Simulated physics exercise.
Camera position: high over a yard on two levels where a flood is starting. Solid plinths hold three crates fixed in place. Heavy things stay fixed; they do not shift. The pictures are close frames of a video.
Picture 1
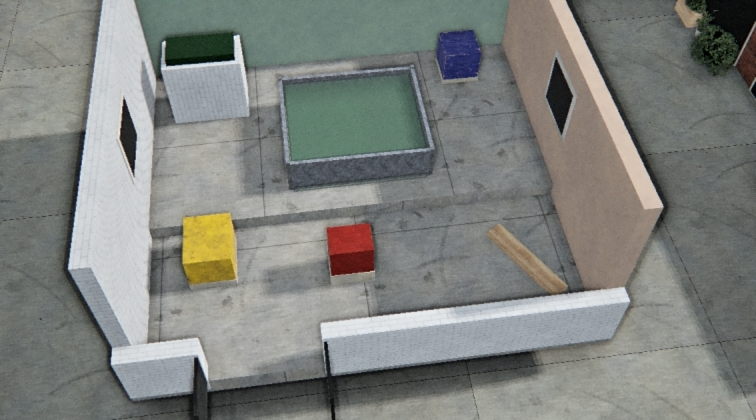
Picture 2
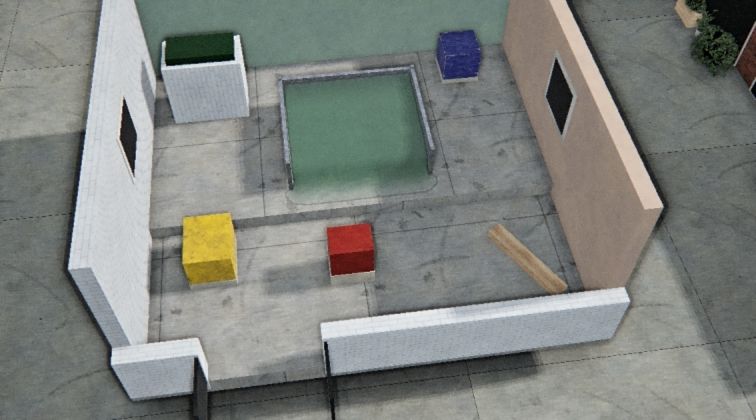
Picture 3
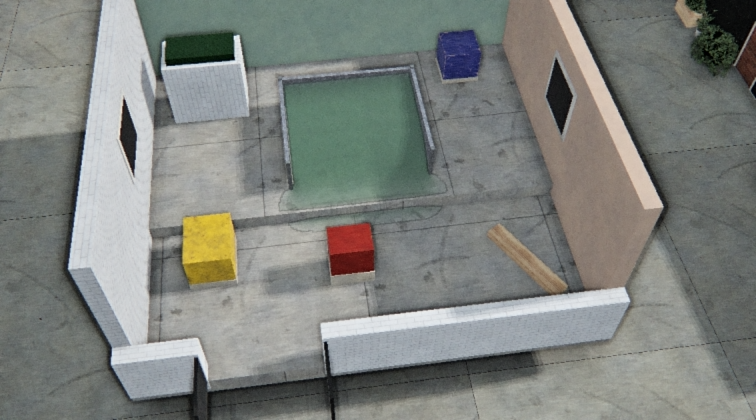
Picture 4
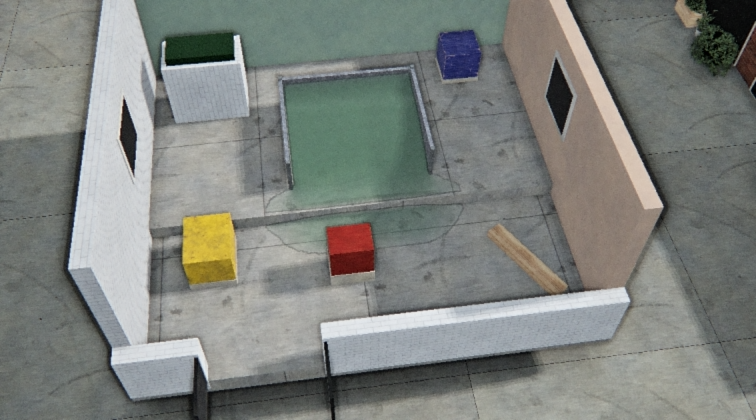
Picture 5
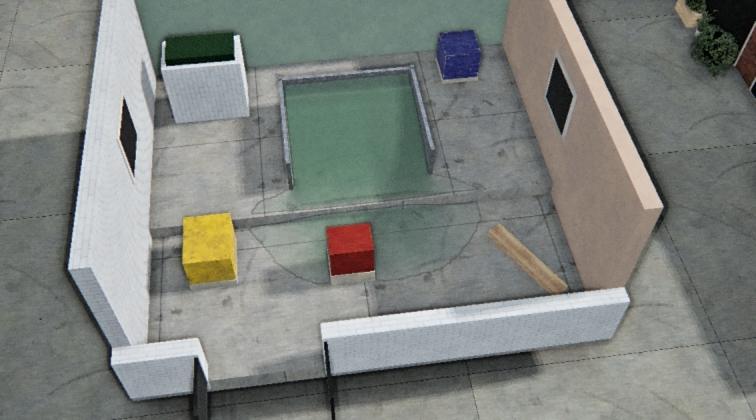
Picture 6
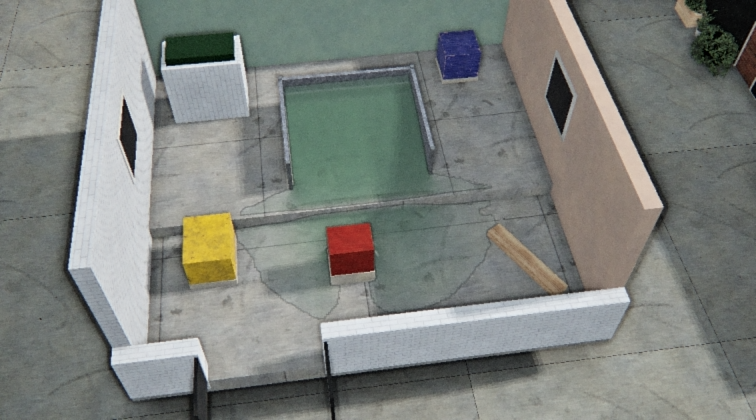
Greenish water pours from a walled tank in a two-level yard, seen from high above by a still camera. The tank's near wall disappears and water slips over the step onto the lower level, spreading thinly around a red block. A yellow block stands at left, wooden planks lie at right, and a blue block and white bin sit behind, all unmoving.
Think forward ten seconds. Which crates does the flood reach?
As I see it, the red crate meets the water; the blue crate never meets the water; the yellow crate meets the water.
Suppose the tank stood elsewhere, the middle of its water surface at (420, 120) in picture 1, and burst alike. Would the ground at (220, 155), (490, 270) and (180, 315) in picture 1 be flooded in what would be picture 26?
Results in order - left untouched, swamped, swamped.
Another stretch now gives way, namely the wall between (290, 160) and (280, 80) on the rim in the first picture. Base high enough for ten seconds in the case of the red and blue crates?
First, the red crate is not reached; second, the blue crate is flooded.
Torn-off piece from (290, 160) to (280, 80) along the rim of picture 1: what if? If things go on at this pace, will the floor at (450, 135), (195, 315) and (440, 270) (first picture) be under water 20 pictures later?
Place one: Spared by the leak. Place two: Reached by the flood. Place three: Spared by the leak.
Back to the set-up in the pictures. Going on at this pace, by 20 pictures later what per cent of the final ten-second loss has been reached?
Roughly 30 %.
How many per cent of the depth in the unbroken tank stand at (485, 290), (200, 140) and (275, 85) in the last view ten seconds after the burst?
Going in order, roughly 16, 0 and 0 %.
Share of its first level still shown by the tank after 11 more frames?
About 30 per cent.
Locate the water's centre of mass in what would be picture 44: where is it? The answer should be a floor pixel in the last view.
The water's centre sits above (357, 265).
A moment on, water covers 35 % of the floor; the red crate water round its plinth, the blue crate not reached, the yellow crate water round its plinth.
Next, water covers 40 % of the floor; the red crate water round its plinth, the blue crate not reached, the yellow crate water round its plinth.
Then, water covers 50 % of the floor; the red crate water round its plinth, the blue crate not reached, the yellow crate water round its plinth.
Later, water covers 50 % of the floor; the red crate water round its plinth, the blue crate not reached, the yellow crate water round its plinth.
In the end, water covers 50 % of the floor; the red crate was topped, the blue crate stayed above the water, the yellow crate was topped.
